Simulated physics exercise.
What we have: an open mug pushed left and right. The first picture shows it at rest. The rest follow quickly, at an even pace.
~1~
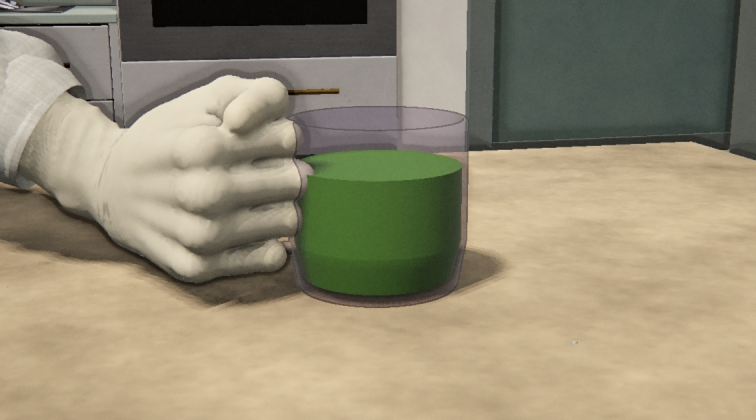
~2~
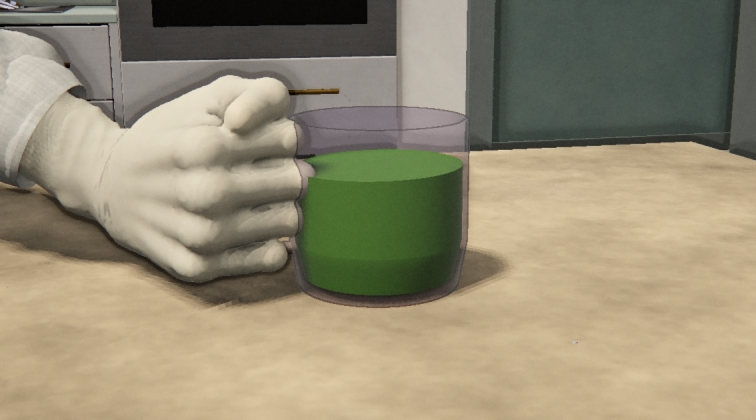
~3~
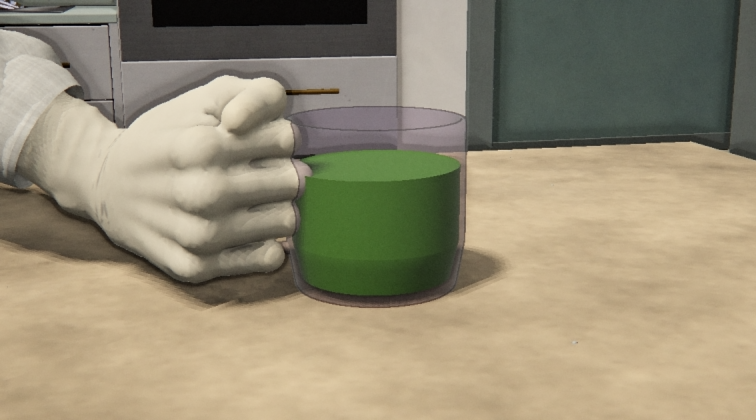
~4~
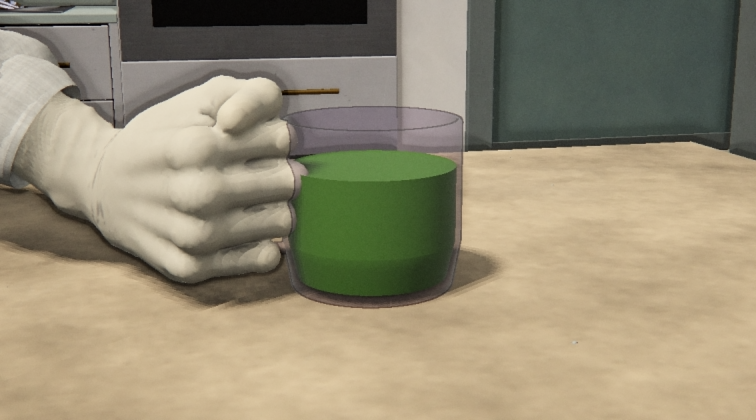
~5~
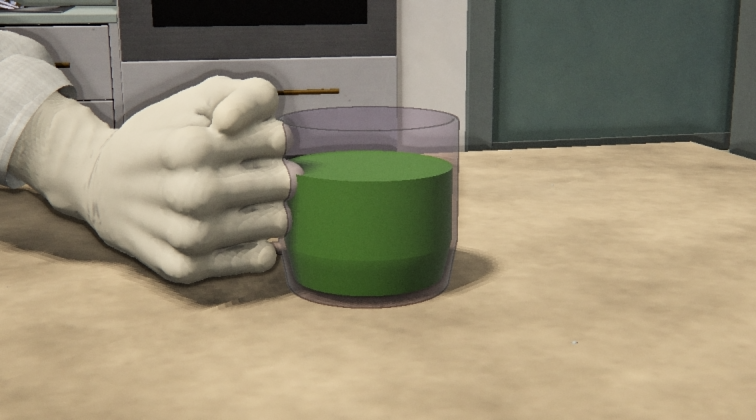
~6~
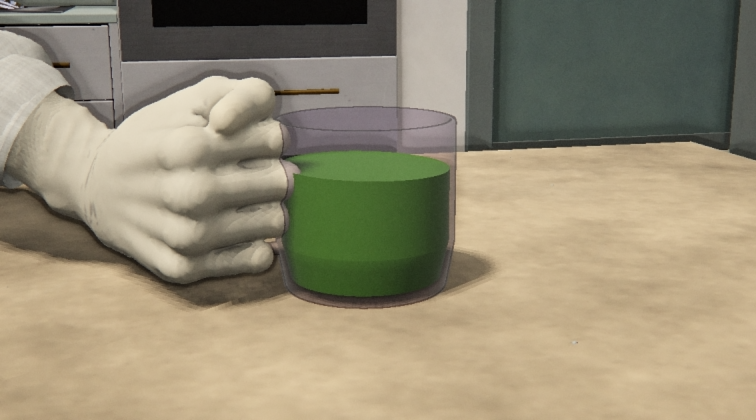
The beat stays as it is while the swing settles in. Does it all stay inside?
The mug holds.
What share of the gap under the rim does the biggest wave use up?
Roughly 10 per cent.
Soon after, the highest wave so far stays far below the rim.
In the end, the highest wave so far stays far below the rim; nothing has left it.
